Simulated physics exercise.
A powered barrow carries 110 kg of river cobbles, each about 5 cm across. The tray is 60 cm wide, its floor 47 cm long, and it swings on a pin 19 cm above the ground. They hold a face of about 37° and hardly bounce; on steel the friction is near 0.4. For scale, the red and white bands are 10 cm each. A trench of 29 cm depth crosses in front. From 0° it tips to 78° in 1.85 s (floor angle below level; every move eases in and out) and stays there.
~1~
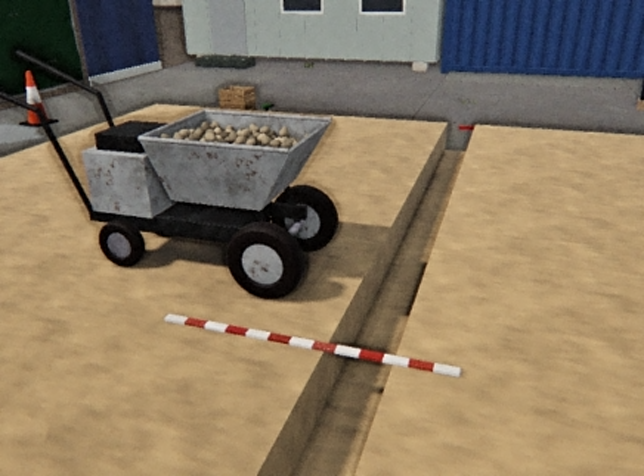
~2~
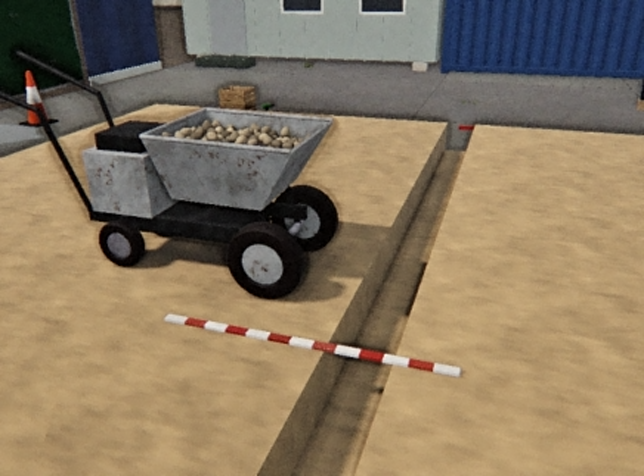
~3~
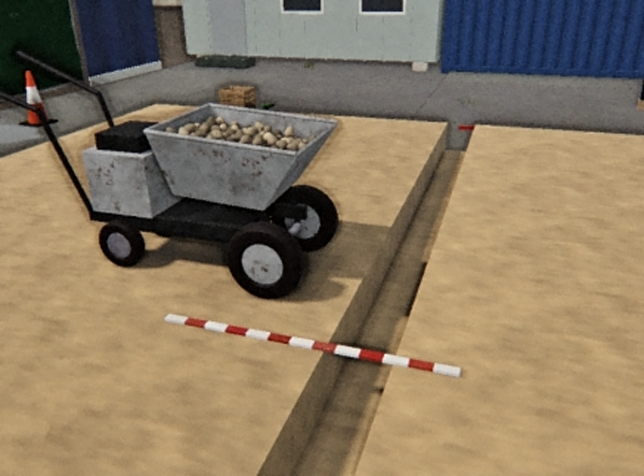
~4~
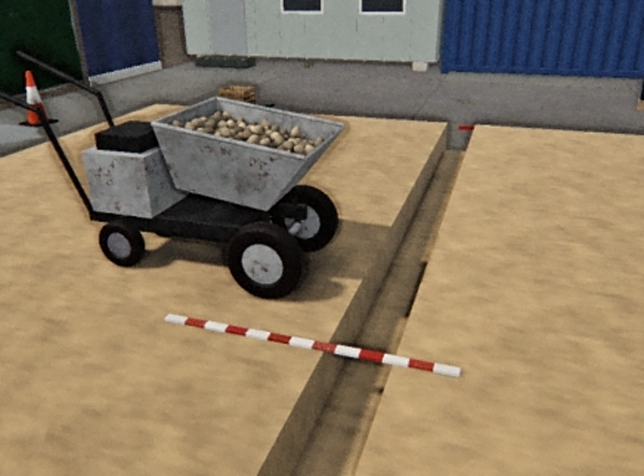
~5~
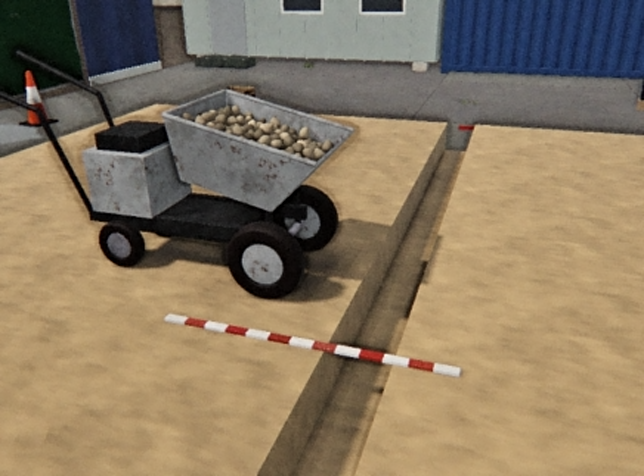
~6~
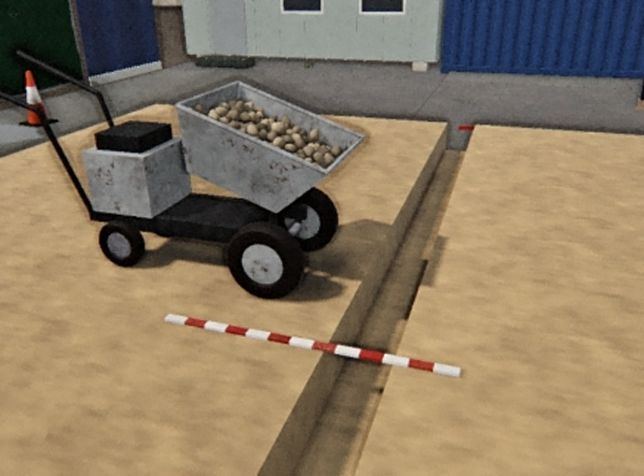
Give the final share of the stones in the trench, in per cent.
Close to 50 in a hundred.
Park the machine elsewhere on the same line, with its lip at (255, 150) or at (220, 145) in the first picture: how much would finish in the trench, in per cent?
First some 90, then 80 per cent.
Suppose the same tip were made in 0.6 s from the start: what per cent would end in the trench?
In that case some 25 per cent.
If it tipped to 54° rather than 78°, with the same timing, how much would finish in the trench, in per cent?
It would be near 10 per cent.
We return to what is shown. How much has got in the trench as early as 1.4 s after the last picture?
About 15 per cent by then.
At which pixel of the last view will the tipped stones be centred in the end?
Around (420, 288).
Then, 0.8 s after the last picture the floor is at 66°, 98 % in the tray, 1 % in the trench, 1 % past the trench; the foremost stones are at (419, 263).
Then, 1.4 s after the last picture the floor is at 78°, 48 % in the tray, 13 % in the trench, 39 % past the trench; the foremost stones are at (540, 310).
Then, 1.7 s after the last picture the floor is at 78°, 22 % in the tray, 27 % in the trench, 51 % past the trench; the foremost stones are at (590, 315).
Then, 3.7 s after the last picture the floor is at 78°, 0 % in the tray, 50 % in the trench, 50 % past the trench; the foremost stones are at (603, 317).
